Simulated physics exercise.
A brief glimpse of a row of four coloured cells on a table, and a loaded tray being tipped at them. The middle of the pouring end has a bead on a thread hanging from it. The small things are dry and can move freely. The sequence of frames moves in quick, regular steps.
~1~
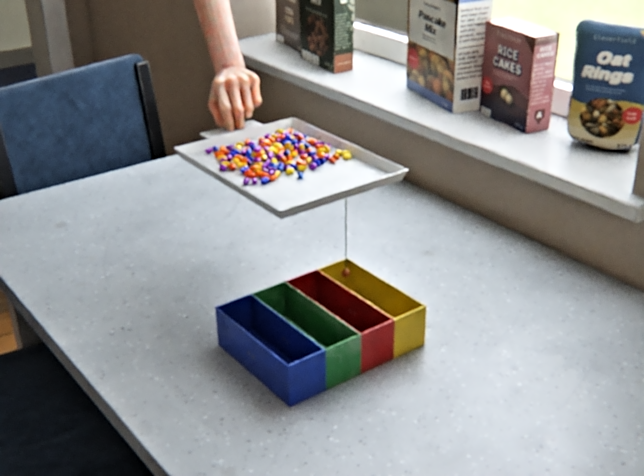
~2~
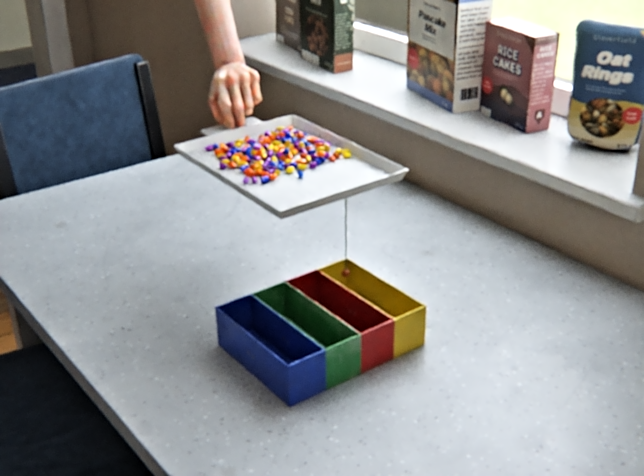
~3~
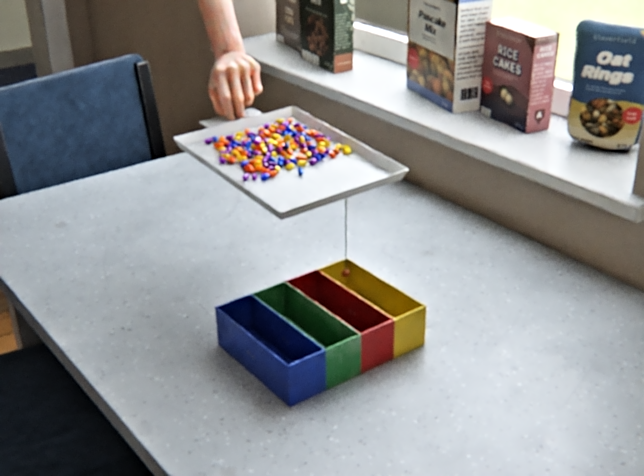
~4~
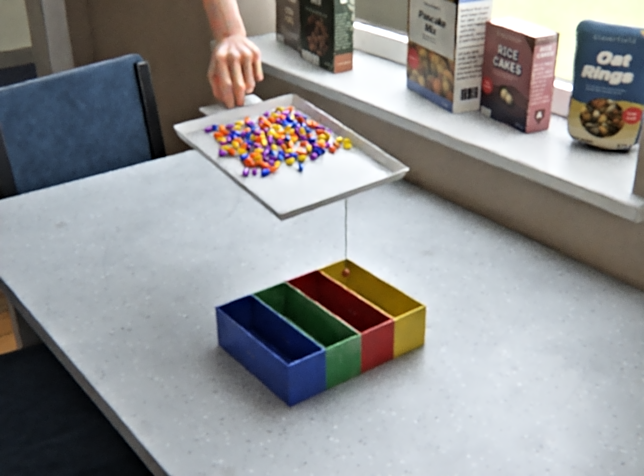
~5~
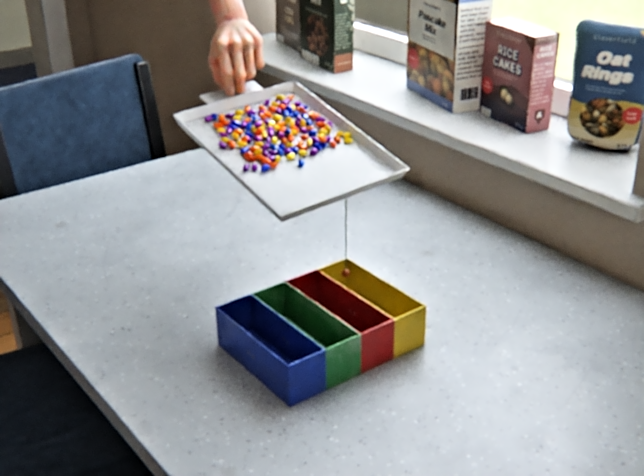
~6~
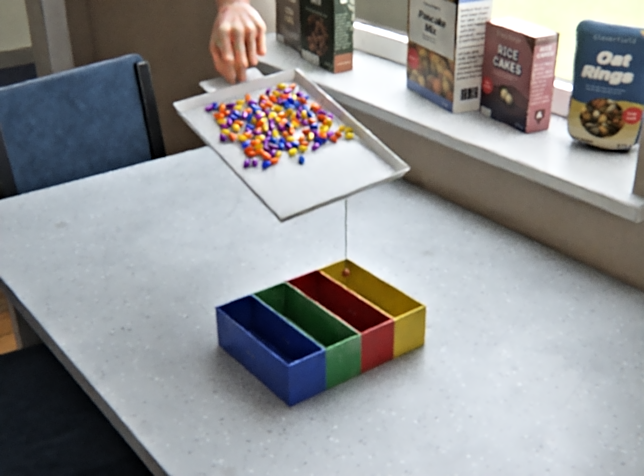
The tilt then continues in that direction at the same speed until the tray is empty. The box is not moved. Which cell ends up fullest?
The green cell.
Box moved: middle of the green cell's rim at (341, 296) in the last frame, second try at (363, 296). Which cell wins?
The blue cell; the cell in blue.
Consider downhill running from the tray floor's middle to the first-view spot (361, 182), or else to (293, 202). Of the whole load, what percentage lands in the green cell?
Lab note: Try 1 = 0 %, try 2 = 60 %.
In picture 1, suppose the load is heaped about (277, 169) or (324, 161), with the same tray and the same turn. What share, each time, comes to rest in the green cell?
The first start yields 50 per cent, the second 30 per cent.
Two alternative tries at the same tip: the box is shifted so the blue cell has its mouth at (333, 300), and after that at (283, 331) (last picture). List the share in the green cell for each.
You'd get 20 in a hundred the first time and 50 in a hundred the second.
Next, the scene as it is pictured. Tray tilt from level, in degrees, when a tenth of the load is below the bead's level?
I'd say it is tilted about 65°.
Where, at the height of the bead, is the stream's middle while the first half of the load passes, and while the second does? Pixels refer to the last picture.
Near (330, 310) to start, and near (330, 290) afterwards.
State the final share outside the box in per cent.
10 per cent.
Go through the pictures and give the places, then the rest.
The first picture shows corners of the pouring end at (281, 208) and (402, 169), level; middle of the load at (276, 152), jelly beans; bead on its thread at (346, 273); blue cell at (307, 374); green cell at (343, 358); red cell at (377, 343); yellow cell at (410, 328).
The second picture shows corners of the pouring end at (281, 208) and (402, 169), level; middle of the load at (276, 151).
The third picture shows corners of the pouring end at (281, 209) and (402, 169), tipped barely, lowest at the left corner; middle of the load at (276, 145).
The fourth picture shows corners of the pouring end at (282, 211) and (403, 168), tipped a little, lowest at the left corner; middle of the load at (276, 137).
The fifth picture shows corners of the pouring end at (282, 212) and (403, 168), tipped a little, lowest at the left corner; middle of the load at (277, 128).
The sixth picture shows corners of the pouring end at (282, 214) and (404, 167), tipped clearly, lowest at the left corner; middle of the load at (277, 120); blue cell at (307, 374); green cell at (343, 358); red cell at (377, 343); yellow cell at (410, 328).
Soon, tray tipped steeply; about half on the tray; a small part in the green cell; a stray few in the red cell; a stray few in the blue cell; a stray few in the yellow cell; about a third falling or outside the box.
A while on, tray tipped past a quarter turn; about a third in the green cell; about a quarter in the red cell; a small part in the blue cell; a small part in the yellow cell; about a quarter falling or outside the box.
Towards the end, tray tipped past a quarter turn; about a third in the green cell; about a quarter in the red cell; a small part in the yellow cell; a small part in the blue cell; a small part falling or outside the box.
Finally, tray tipped past a quarter turn; about a third in the green cell; about a quarter in the red cell; a small part in the yellow cell; a small part in the blue cell; a small part outside the box.
